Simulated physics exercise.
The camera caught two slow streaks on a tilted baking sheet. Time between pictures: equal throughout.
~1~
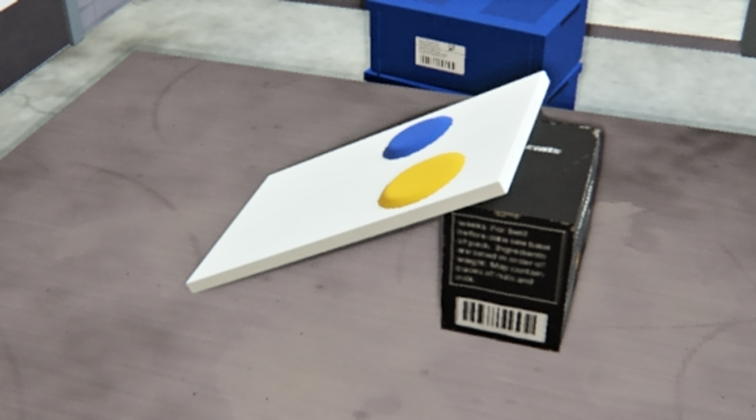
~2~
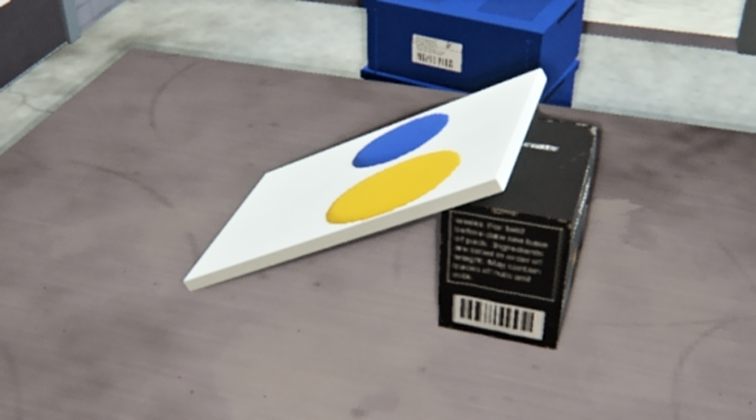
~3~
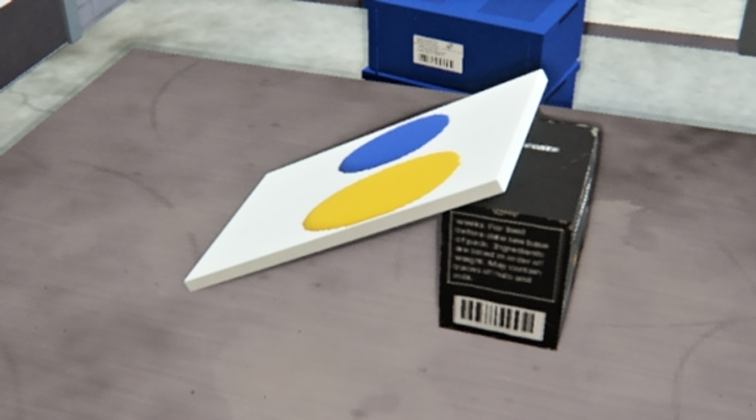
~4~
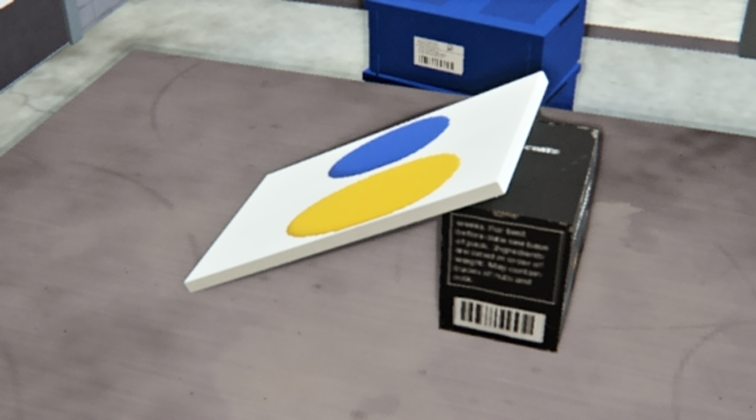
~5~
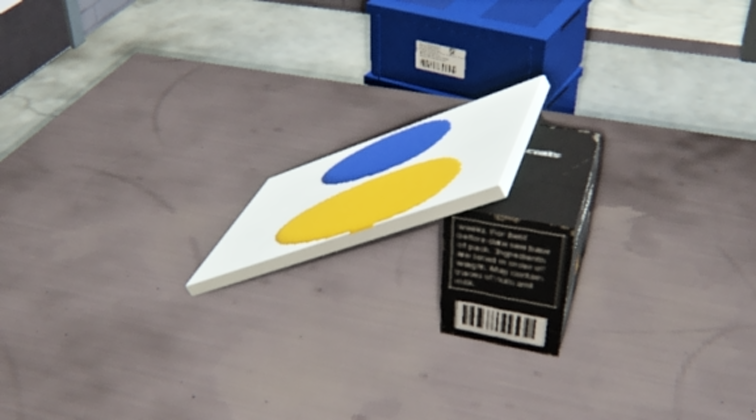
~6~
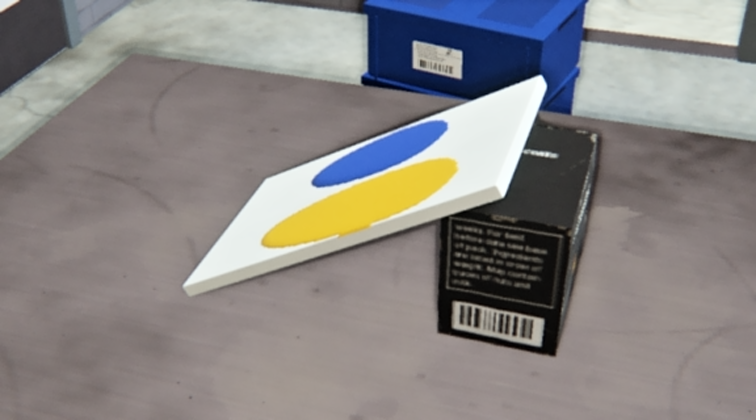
On a worn grey tabletop, a white board leans against a black box in front of a blue crate, while a blue patch and a yellow patch of syrup slowly lengthen side by side down its slope toward the lower left.
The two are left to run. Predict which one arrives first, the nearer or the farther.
Nearer.
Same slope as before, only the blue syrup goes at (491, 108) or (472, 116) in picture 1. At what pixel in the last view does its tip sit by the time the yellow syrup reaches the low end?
With the first start it ends up close to (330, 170), and with the second at (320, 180).
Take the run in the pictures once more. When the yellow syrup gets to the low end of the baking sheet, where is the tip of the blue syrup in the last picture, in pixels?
Look near (279, 190) for the tip.
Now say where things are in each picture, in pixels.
In the first frame, tip of the yellow syrup a quarter of the way down; tip of the blue syrup (394, 145) half way down.
In the second frame, tip of the yellow syrup (338, 204) half way down; tip of the blue syrup half way down.
In the third frame, tip of the yellow syrup half way down; tip of the blue syrup (347, 160) three quarters of the way down.
In the fourth frame, tip of the yellow syrup (296, 221) three quarters of the way down; tip of the blue syrup three quarters of the way down.
In the fifth frame, tip of the yellow syrup three quarters of the way down; tip of the blue syrup (331, 171) three quarters of the way down.
In the sixth frame, tip of the yellow syrup (272, 232) three quarters of the way down; tip of the blue syrup three quarters of the way down.
Next, the yellow syrup is close to the edge; the blue syrup is three quarters of the way down.
Finally, the yellow syrup is at the low edge; the blue syrup is close to the edge.
